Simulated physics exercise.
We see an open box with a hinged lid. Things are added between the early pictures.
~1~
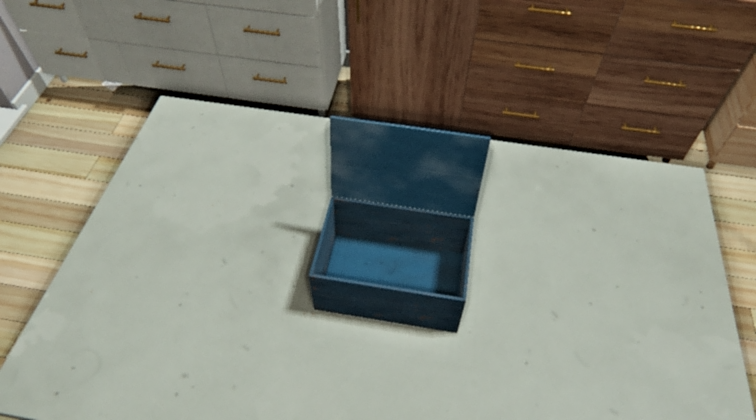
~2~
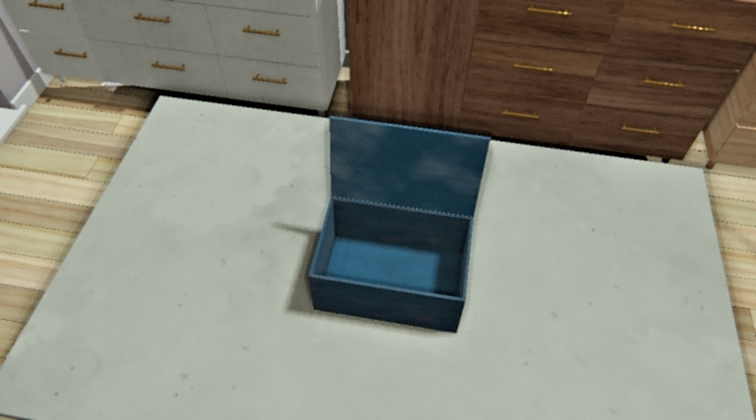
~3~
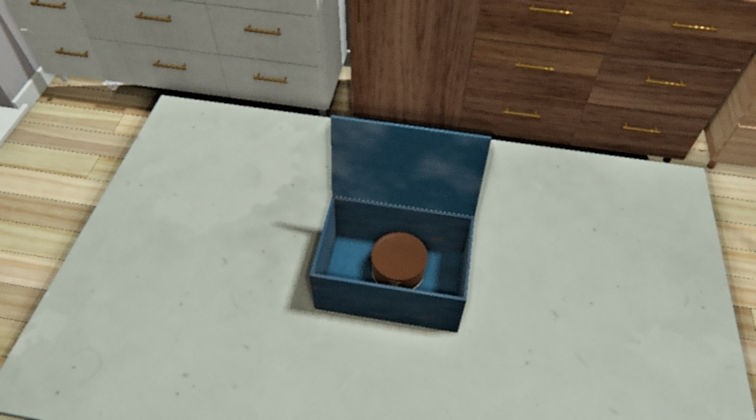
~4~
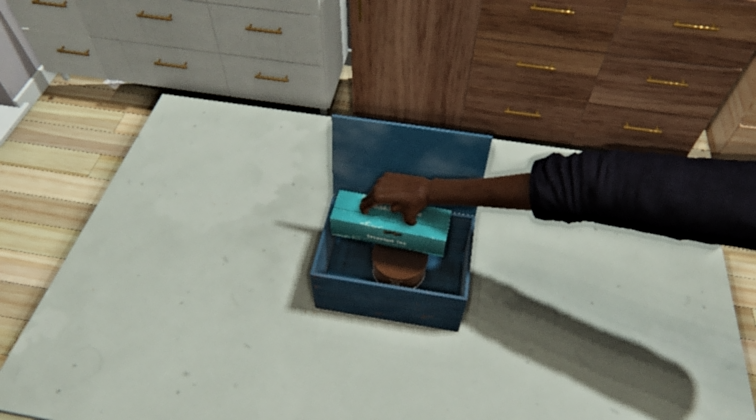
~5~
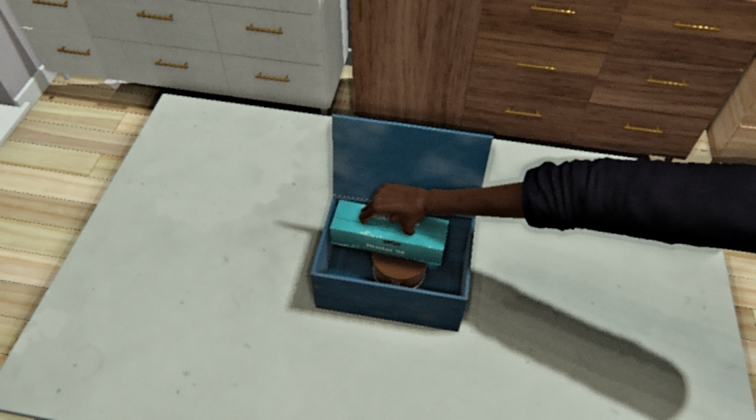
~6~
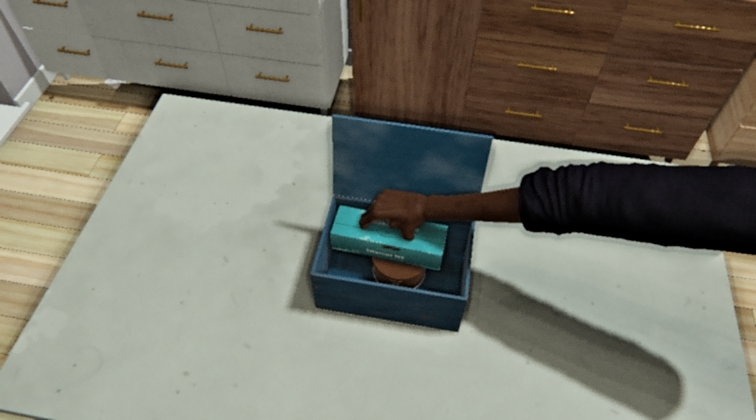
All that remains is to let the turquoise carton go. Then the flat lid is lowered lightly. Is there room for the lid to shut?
In the end the lid sits on the rim.
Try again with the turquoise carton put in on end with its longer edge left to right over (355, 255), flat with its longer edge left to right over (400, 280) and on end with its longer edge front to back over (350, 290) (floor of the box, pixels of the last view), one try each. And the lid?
First, it is held up; second, it sits on the rim; third, it is held up.
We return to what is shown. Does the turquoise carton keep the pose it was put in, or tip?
The turquoise carton stays as placed.
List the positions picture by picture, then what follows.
The last thing is not in view yet, in the first frame.
The last thing is not in view yet, in the second frame.
The last thing is not in view yet; brown tub (399, 263), in the third frame.
Still above its spot; turquoise carton (391, 223); brown tub (400, 262), in the fourth frame.
Still above its spot; turquoise carton (389, 232), in the fifth frame.
Put in, still held; turquoise carton (389, 237), in the sixth frame.
Then, 1.10 s later than the last frame, lid starting down.
Then, 1.60 s later than the last frame, lid 60° above the rim.
Then, 2.00 s later than the last frame, lid 34° above the rim.
Then, 2.30 s later than the last frame, lid 11° above the rim.
When it is over, lid shut; both as before. End places, in pixels of the last picture, turquoise carton near (389, 238).
